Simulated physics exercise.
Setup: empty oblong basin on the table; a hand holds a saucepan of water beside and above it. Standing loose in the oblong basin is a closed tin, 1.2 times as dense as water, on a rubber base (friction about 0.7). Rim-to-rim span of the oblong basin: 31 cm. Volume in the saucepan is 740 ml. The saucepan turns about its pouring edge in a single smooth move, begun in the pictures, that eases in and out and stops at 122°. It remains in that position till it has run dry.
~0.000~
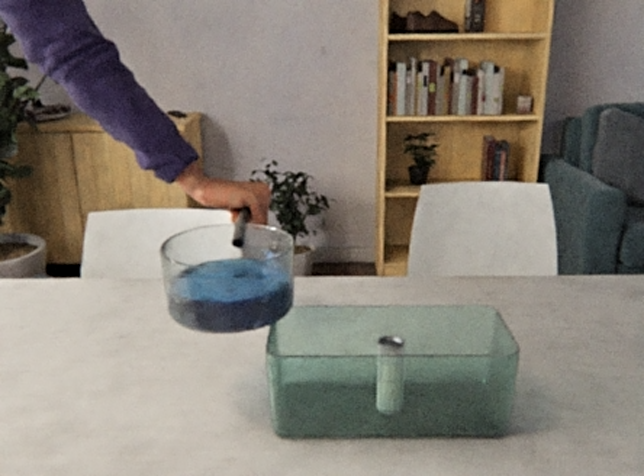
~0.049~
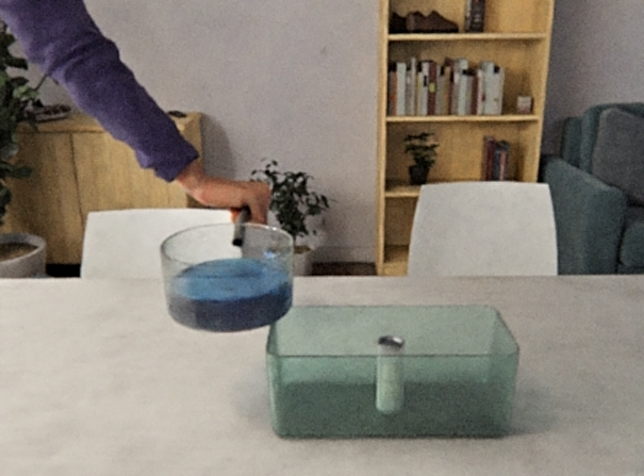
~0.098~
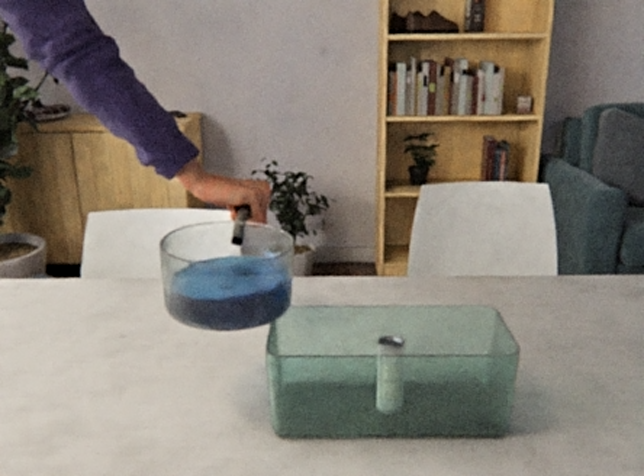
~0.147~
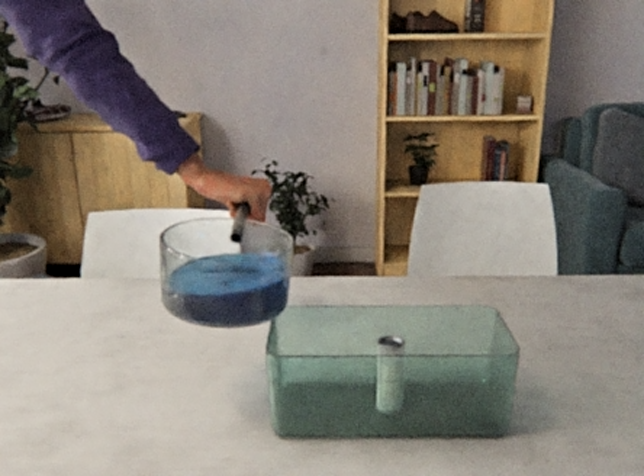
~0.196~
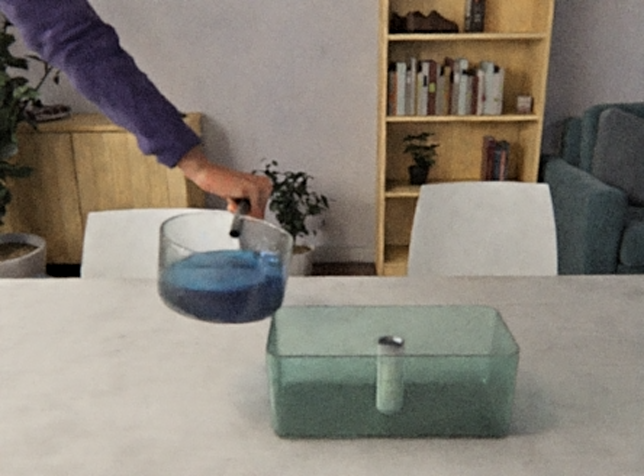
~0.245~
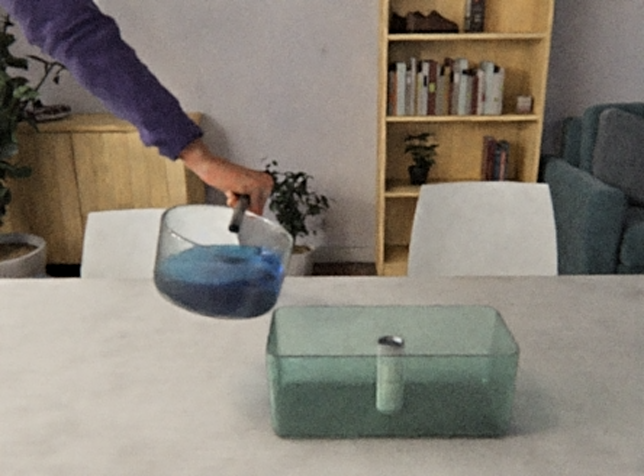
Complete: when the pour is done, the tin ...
... has tipped over.
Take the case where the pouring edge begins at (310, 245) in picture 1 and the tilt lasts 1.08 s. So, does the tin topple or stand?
Result: Tin upright.
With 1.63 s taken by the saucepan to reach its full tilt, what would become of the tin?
The tin falls.
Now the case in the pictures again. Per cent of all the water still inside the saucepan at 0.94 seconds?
8 per cent or so.
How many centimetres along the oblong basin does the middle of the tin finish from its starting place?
The tin's middle ends up about 9.5 cm along the basin.
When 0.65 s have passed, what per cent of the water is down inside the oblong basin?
0 %, more or less.
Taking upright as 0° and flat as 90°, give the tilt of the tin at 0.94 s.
About 0°.
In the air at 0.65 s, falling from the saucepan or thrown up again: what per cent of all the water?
Some 32 per cent, I reckon.
Then, 0.65 s in, the tilt is 79° and 68 per cent is still to pour; the tin stands where it began.
Then, 0.94 s in, the tilt is 117° and 8 per cent is still to pour; the tin stands where it began.
Then, 1.25 s in, the tilt is 122° and 0 per cent is still to pour; the tin leans 24°.
Then, 1.59 s in, the tilt is 122° and 0 per cent is still to pour; the tin lies on its side.
Finally, the tin lies on its side.
